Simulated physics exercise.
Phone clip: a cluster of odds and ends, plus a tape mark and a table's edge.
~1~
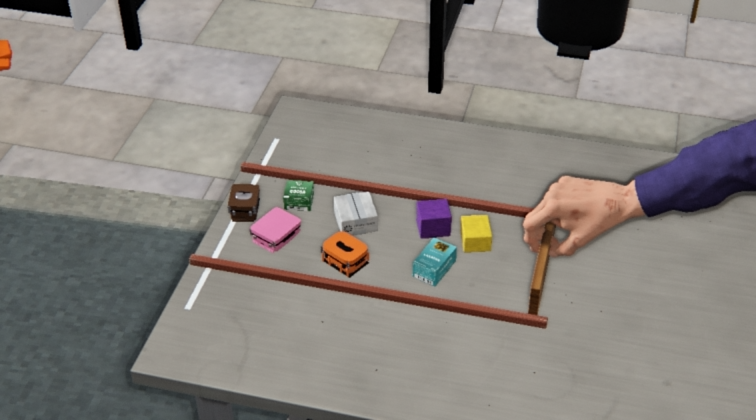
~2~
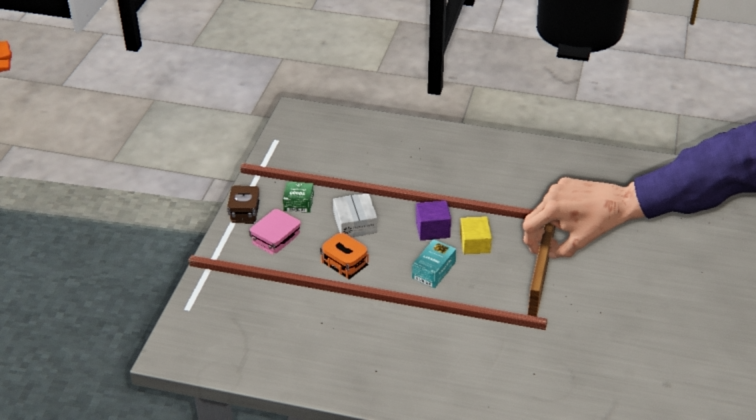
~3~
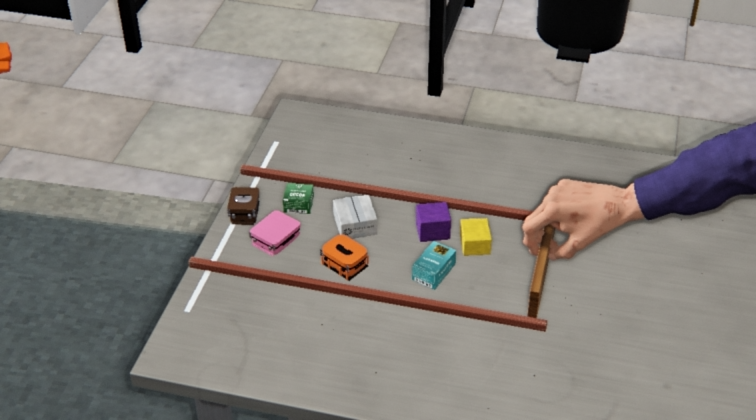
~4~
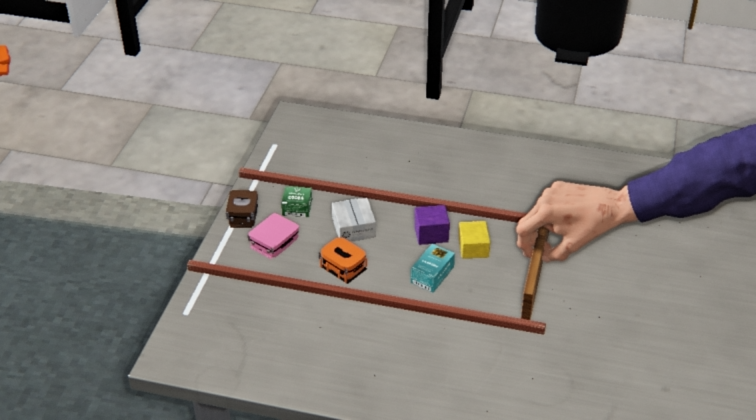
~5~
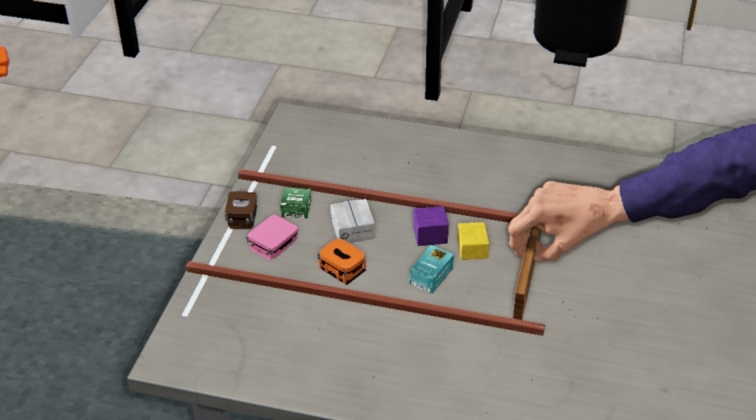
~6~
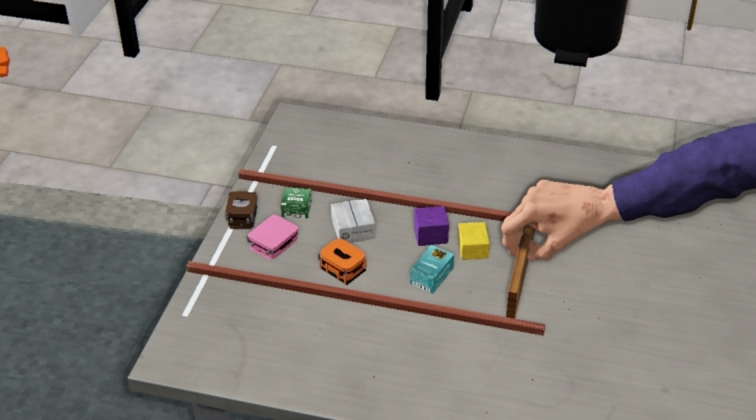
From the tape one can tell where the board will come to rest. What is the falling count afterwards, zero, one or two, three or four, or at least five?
Fallen: At least five.
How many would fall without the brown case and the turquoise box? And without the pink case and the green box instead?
4 in the first case, 4 in the second.
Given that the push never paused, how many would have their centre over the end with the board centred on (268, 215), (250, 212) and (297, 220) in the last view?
Result per place: 3; 6; 2.
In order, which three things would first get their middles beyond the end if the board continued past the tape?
Green box, brown case, white box.
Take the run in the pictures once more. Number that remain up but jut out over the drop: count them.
That comes to 2 of them.
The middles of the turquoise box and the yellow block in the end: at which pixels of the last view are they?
The one named first is at (211, 233), the next at (229, 199).
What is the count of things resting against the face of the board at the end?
2 of them.
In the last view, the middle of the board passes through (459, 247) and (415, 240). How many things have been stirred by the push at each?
Answer - first 2, then 4.
Soon after, none off yet; brown case at rest near (242, 211); pink case at rest near (274, 238); green box at rest near (296, 203).
Then, none off yet; brown case at rest near (236, 210); pink case moving near (270, 237); green box moved about its own width near (260, 191).
Further on, two off so far; brown case on its side near (194, 242); pink case moved about its own width near (223, 224); green box falling near (208, 353).
At rest, the number that fall off is five or more; fallen, purple block, orange case, white box, green box, pink case and brown case.
